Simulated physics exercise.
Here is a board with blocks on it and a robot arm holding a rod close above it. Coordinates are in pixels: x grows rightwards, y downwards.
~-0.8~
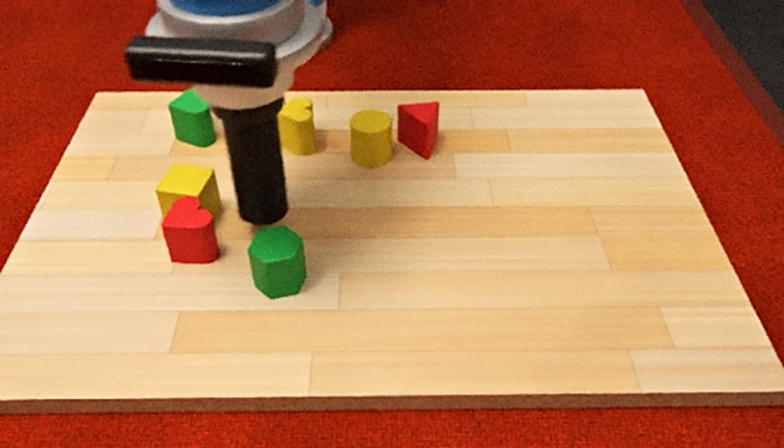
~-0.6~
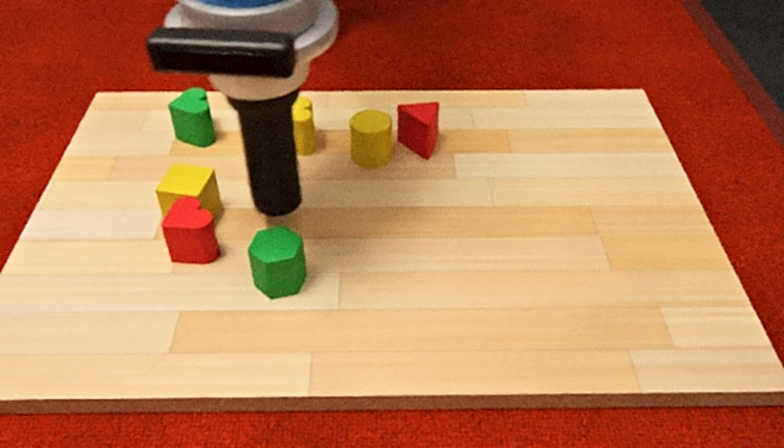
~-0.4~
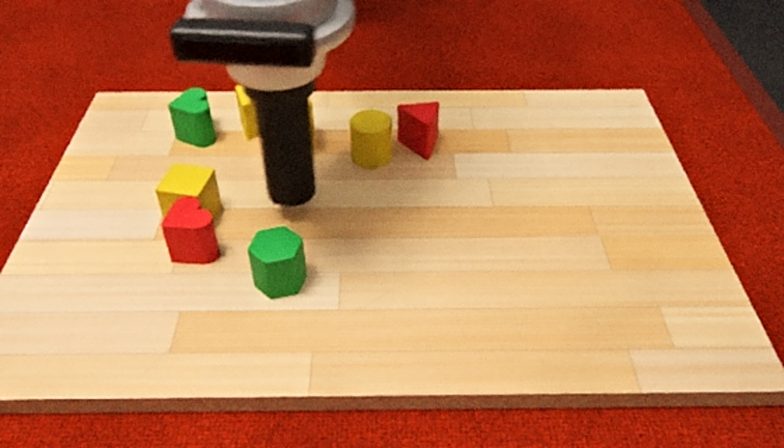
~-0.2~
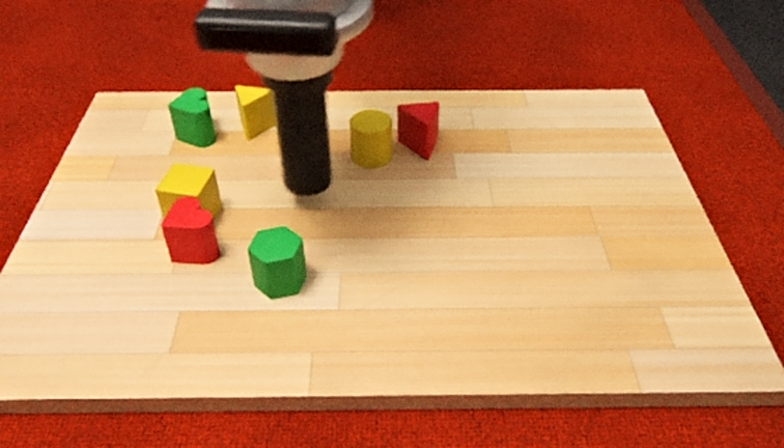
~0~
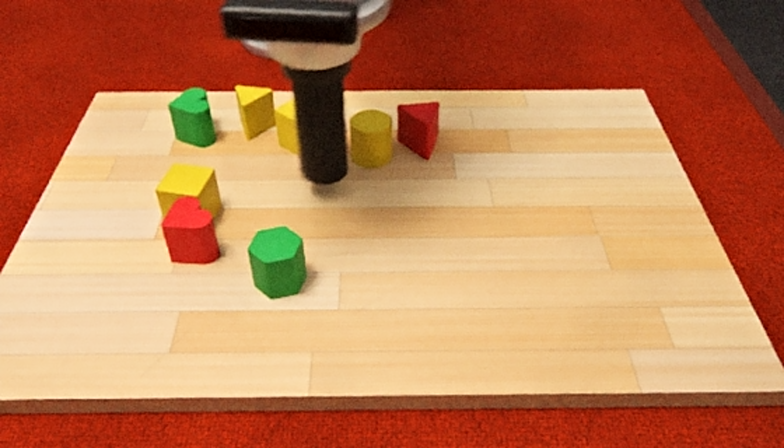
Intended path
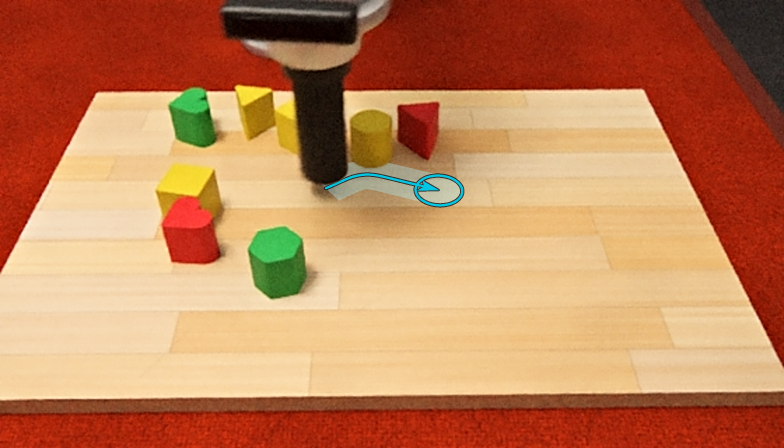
At the start, a robot arm holds a black rod over a wooden board of red, yellow and green blocks, near the green hexagonal block. The rod then moves steadily right and toward the back, nearing the yellow cylinder, while the blocks all stay in place.
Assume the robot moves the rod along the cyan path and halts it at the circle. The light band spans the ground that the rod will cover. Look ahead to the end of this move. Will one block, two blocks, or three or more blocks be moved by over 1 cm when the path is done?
The answer is one block, counting only moves over 1 cm.
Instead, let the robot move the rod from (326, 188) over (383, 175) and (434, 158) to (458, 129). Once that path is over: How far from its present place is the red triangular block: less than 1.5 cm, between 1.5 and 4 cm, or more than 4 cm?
Band: Over 4 cm.
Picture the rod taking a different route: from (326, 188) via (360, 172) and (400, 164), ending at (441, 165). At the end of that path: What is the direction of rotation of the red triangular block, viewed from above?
Clockwise, looking down.
The line goes from (326, 188) by way of (361, 175) and (400, 181) to (439, 190).
What follows on the original path. One third of the way, rod (362, 157); yellow cylinder (379, 115).
Two thirds of the way, rod (402, 163); yellow cylinder (383, 114).
At the end, rod (440, 172); yellow cylinder (383, 114); red triangular block unmoved.
